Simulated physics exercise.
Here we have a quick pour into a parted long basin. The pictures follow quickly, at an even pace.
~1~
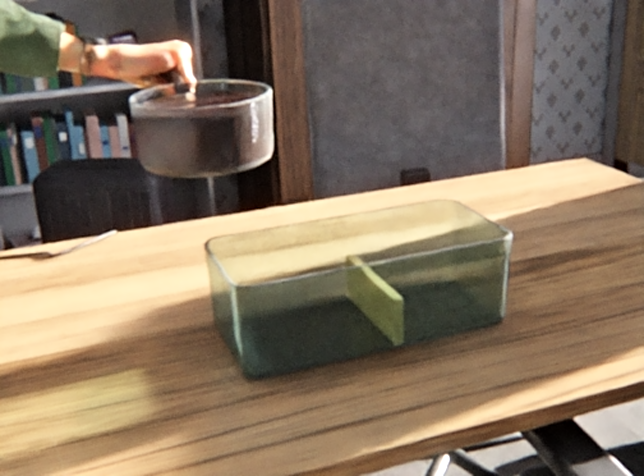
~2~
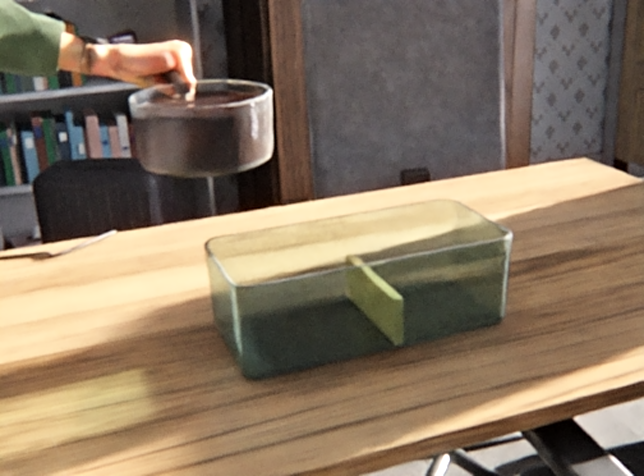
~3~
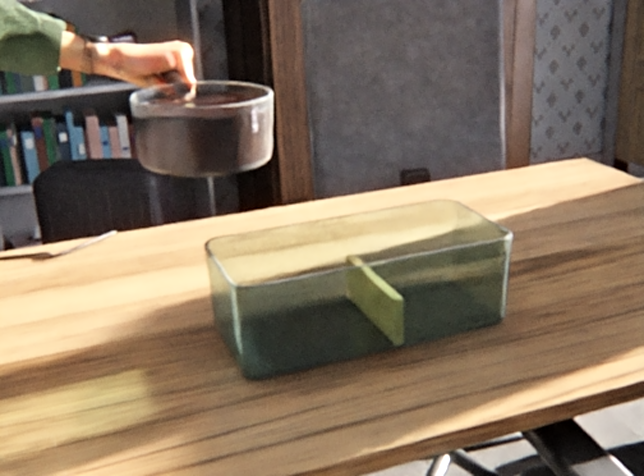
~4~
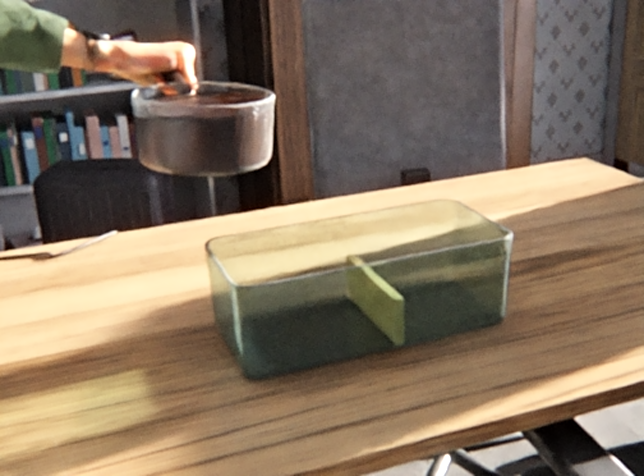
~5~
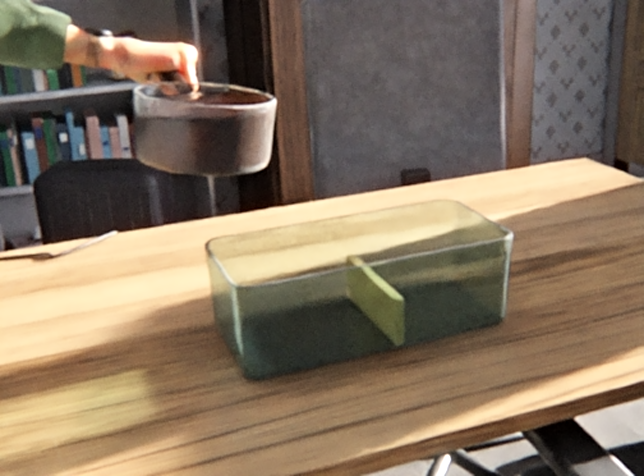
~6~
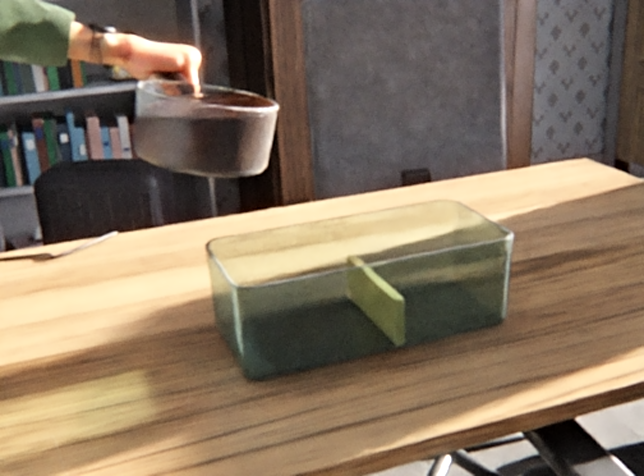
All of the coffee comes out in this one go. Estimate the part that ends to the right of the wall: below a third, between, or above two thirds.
The share right of the wall is not even a third.
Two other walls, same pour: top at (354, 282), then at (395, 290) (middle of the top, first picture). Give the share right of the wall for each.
The first gives 25 %, the second 10 %.
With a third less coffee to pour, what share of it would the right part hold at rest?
Some 0 per cent.
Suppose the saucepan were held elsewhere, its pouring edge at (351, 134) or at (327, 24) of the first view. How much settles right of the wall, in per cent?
About 75 and 75 per cent.
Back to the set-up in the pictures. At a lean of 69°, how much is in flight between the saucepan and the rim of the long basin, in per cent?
Roughly 35 in a hundred.
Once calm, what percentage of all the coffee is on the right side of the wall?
Near 0 %.
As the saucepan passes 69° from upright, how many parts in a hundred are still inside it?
Some 40 per cent.
A moment on, the saucepan is tipped part way and 41 per cent is still to pour, 25 is left of the wall and 0 right of it.
Next, the saucepan is tipped right over and 4 per cent is still to pour, 88 is left of the wall and 1 right of it.
Then the saucepan is tipped right over and 0 per cent is still to pour, 98 is left of the wall and 1 right of it.
Later the saucepan is tipped right over and 0 per cent is still to pour, 98 is left of the wall and 1 right of it.
At rest 98 per cent lies left of the wall, 1 right of it and 1 outside.
